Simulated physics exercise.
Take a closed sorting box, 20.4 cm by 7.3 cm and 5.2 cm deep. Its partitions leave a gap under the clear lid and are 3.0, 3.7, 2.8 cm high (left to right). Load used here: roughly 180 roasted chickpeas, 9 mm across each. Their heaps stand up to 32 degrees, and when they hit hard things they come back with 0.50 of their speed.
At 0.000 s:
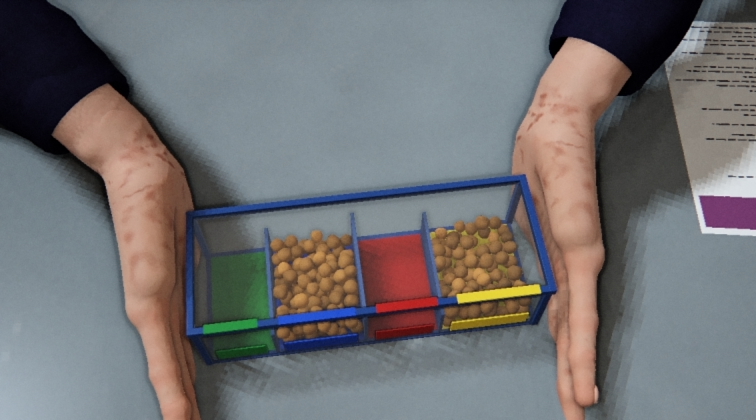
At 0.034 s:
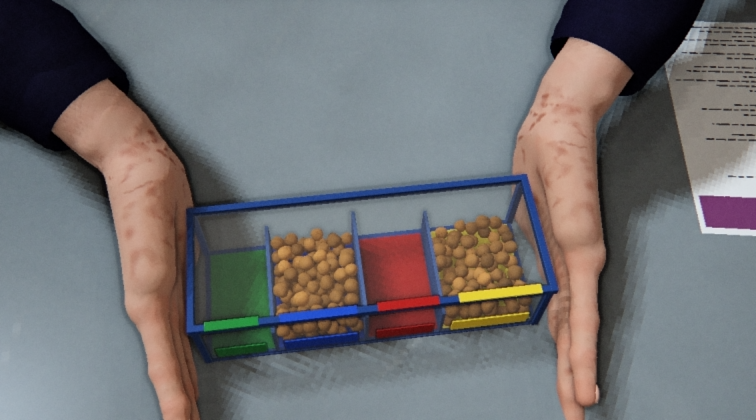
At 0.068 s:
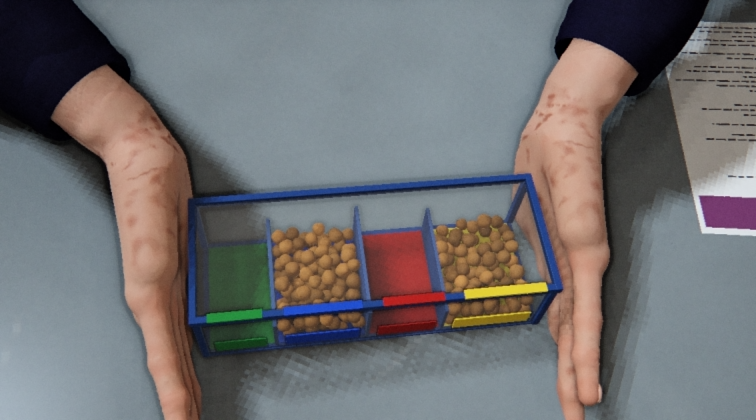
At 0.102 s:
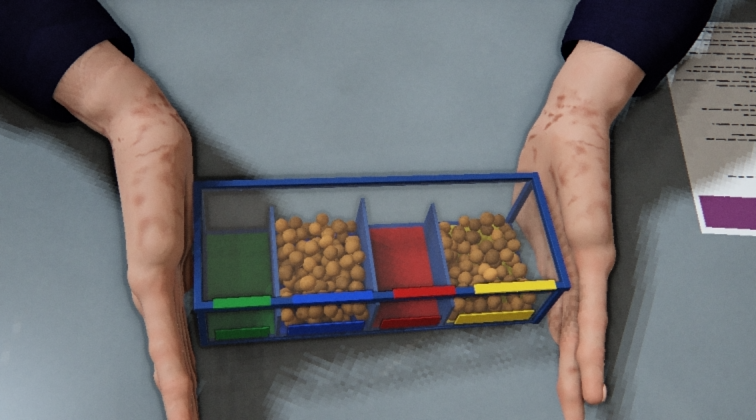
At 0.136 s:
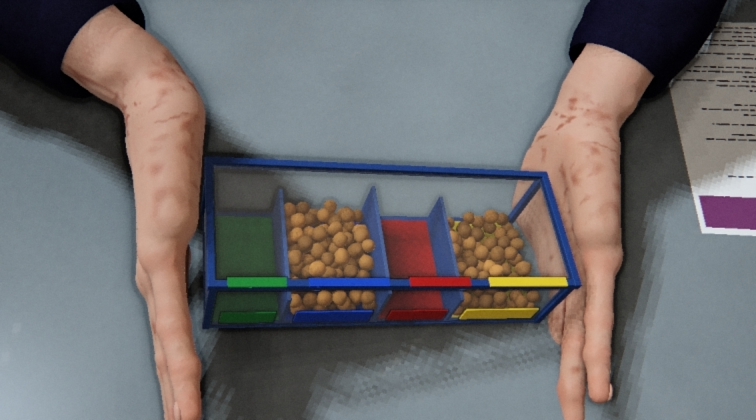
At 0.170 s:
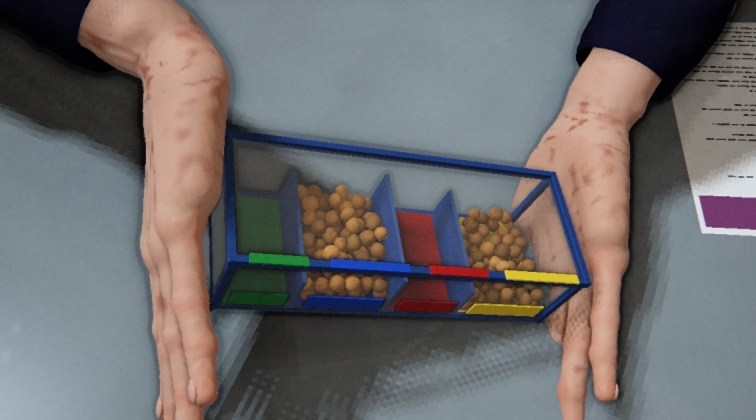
To begin with, two open hands flank a clear-lidded box whose green and red sections are empty while its blue and yellow sections hold small round brown balls. The hands then tilt and turn the box, slightly at first, then more steeply, its right back corner lowest, the balls remaining in their sections.
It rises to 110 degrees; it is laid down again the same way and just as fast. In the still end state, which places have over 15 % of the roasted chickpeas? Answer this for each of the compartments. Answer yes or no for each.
Red: No, blue: Yes, green: No, yellow: Yes.
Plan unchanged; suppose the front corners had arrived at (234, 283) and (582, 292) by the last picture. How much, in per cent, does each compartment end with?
The compartments end with red 5 per cent, blue 45 per cent, green 0 per cent and yellow 50 per cent.
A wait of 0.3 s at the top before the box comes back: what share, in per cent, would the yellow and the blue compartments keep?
Yellow keeps 55% and blue keeps 40%.
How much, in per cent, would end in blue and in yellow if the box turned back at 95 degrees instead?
Blue 50 %; yellow 50 %.
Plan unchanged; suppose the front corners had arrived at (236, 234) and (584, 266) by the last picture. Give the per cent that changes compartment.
Around 20 per cent, it would seem.
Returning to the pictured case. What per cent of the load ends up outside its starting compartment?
Some 15 per cent.
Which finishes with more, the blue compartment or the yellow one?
Yellow.
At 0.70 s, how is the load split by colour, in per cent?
Shares - red: 5; blue: 50; green: 0; yellow: 45.
Then, at 0.70 s, tilt 110 degrees; red 5 %, blue 50 %, yellow 45 %.
Then, at 1.06 s, tilt 46 degrees; red 5 %, blue 45 %, yellow 55 %.
After 1.50 s, tilt 0 degrees; red 5 %, blue 40 %, yellow 55 %.
In the end, at 2.1 s, red 5 %, blue 40 %, green 0 %, yellow 55 %.
